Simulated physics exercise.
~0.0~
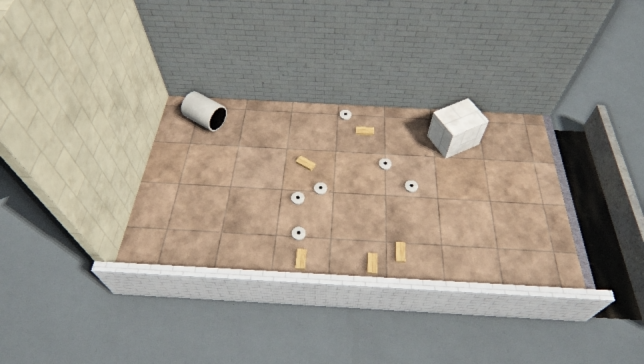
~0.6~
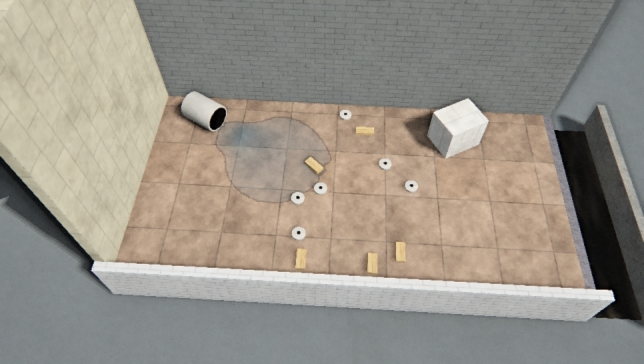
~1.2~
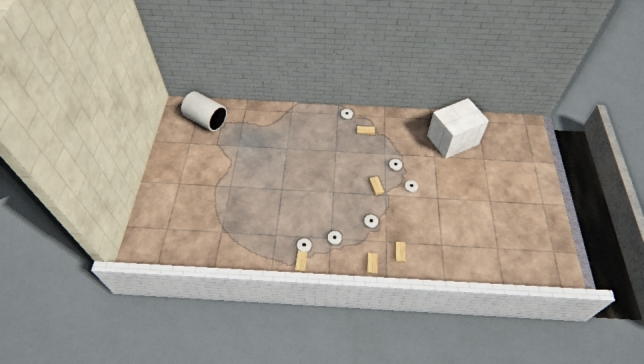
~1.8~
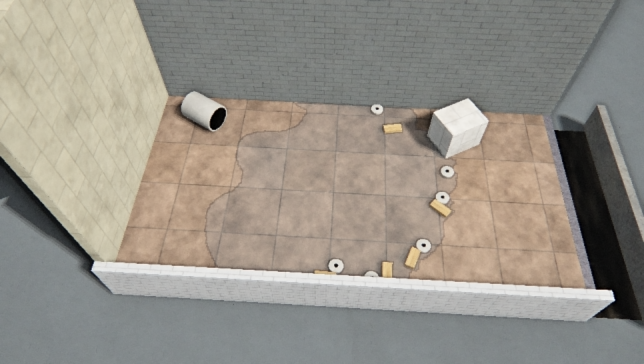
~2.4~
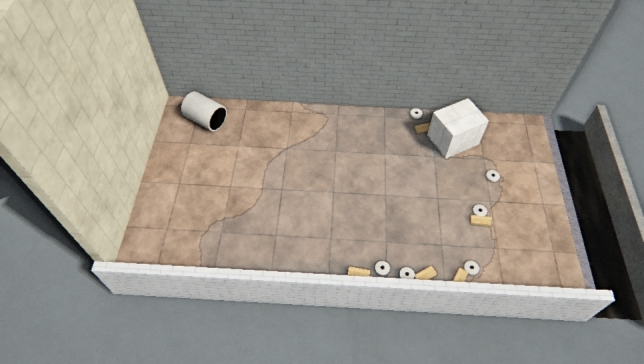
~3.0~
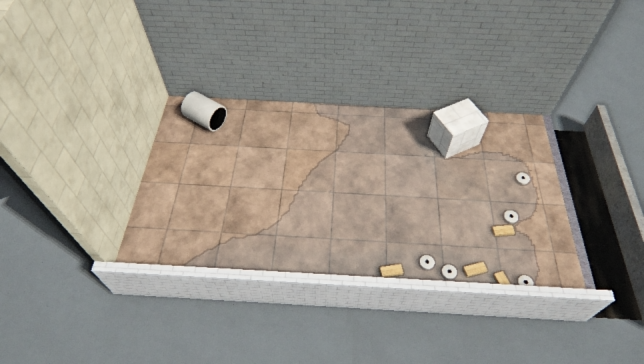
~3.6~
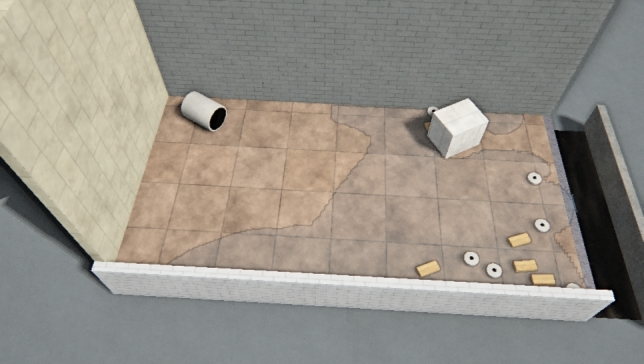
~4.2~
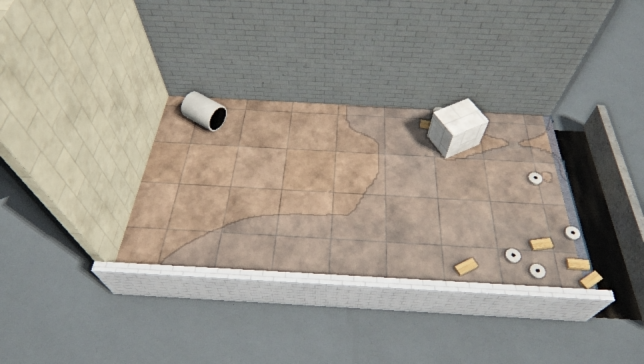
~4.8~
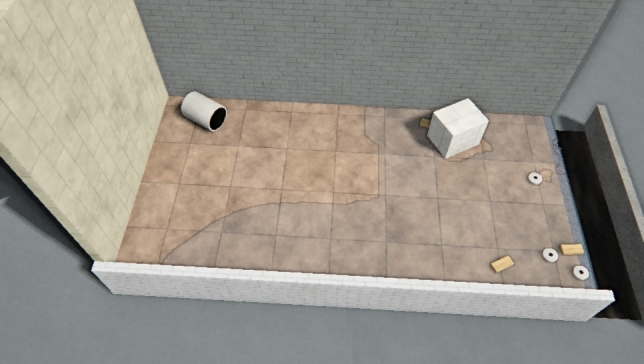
We see water spread from a pipe across a walled, tiled floor, pushing small yellow blocks and round white lids rightward past a large pale box, until several leave through the open right side and a few remain near the lower right corner.
